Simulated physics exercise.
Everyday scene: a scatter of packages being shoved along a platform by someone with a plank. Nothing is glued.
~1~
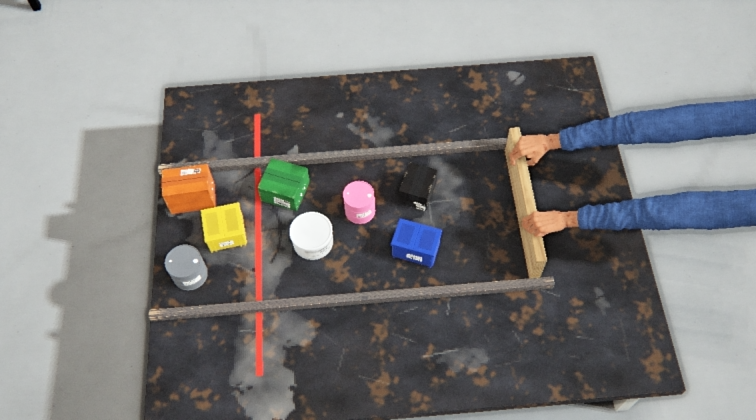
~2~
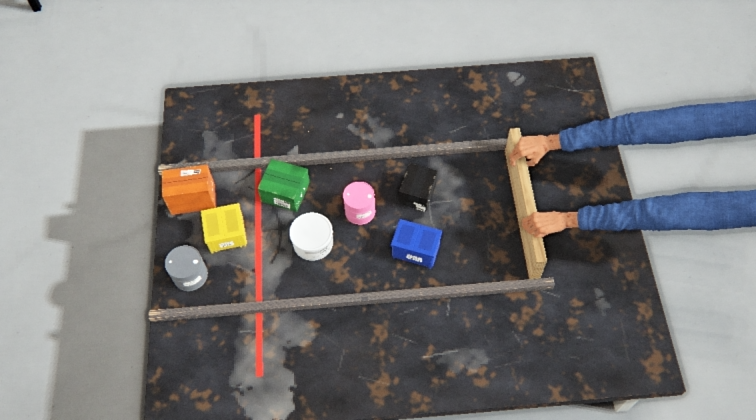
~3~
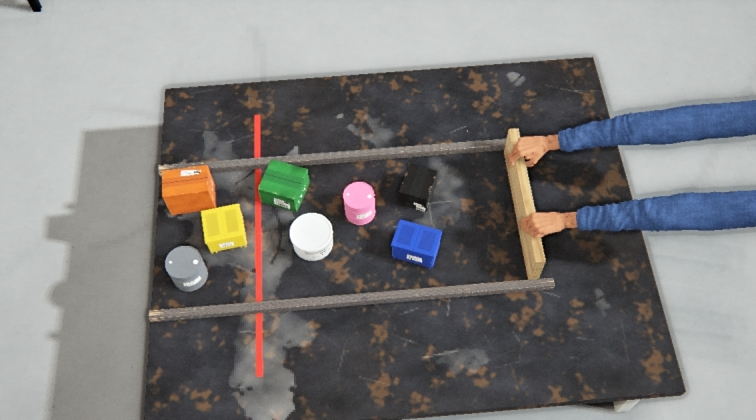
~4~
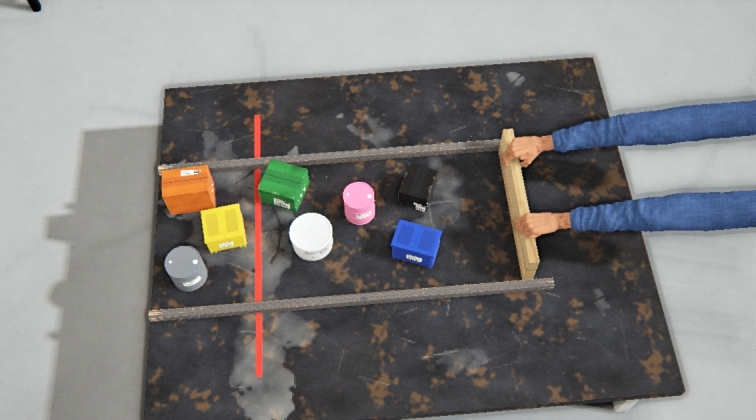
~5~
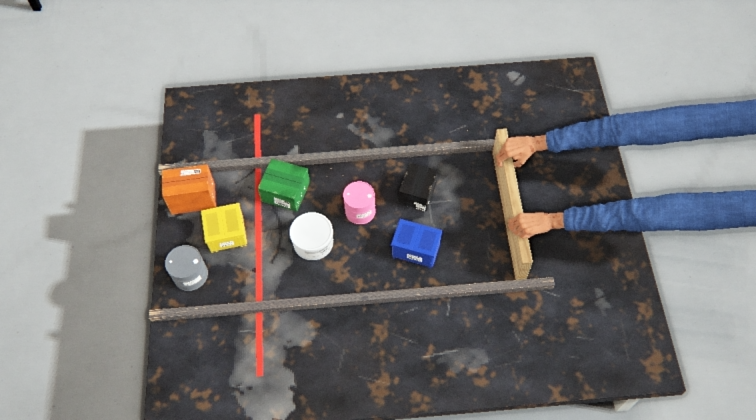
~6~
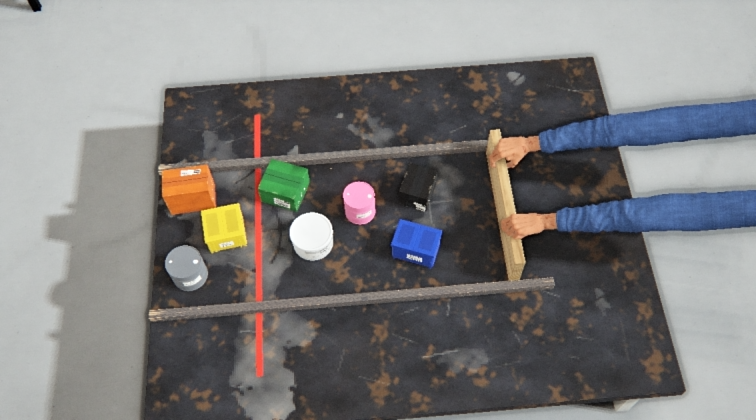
Two hands slide a wooden plank slightly left along a platform while the scattered packages stay still.
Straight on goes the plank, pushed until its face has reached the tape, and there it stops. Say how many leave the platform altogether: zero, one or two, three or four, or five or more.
When it halts, not one of them has come off.
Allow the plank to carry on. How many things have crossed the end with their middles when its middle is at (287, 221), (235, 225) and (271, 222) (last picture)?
In order of the places given, that's 0, 1 and 0.
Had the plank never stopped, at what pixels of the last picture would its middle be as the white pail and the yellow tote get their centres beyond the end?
White pail: (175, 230); yellow tote: (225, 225).
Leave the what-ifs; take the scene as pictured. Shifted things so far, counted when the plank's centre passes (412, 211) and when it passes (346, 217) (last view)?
At the first spot 2, then 5.
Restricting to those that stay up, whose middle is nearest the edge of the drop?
That's the orange parcel.
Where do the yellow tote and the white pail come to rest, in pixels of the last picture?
Final spots - yellow tote (180, 231), white pail (235, 243).
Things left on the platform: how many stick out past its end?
Answer: 1.
A little later, none off yet; orange parcel at rest near (189, 190); grey canister at rest near (187, 268); yellow tote at rest near (225, 228).
Next, none off yet; orange parcel at rest near (189, 190); grey canister at rest near (187, 268); yellow tote shifted a little near (212, 226).
When it is over, the number that fall off is zero.
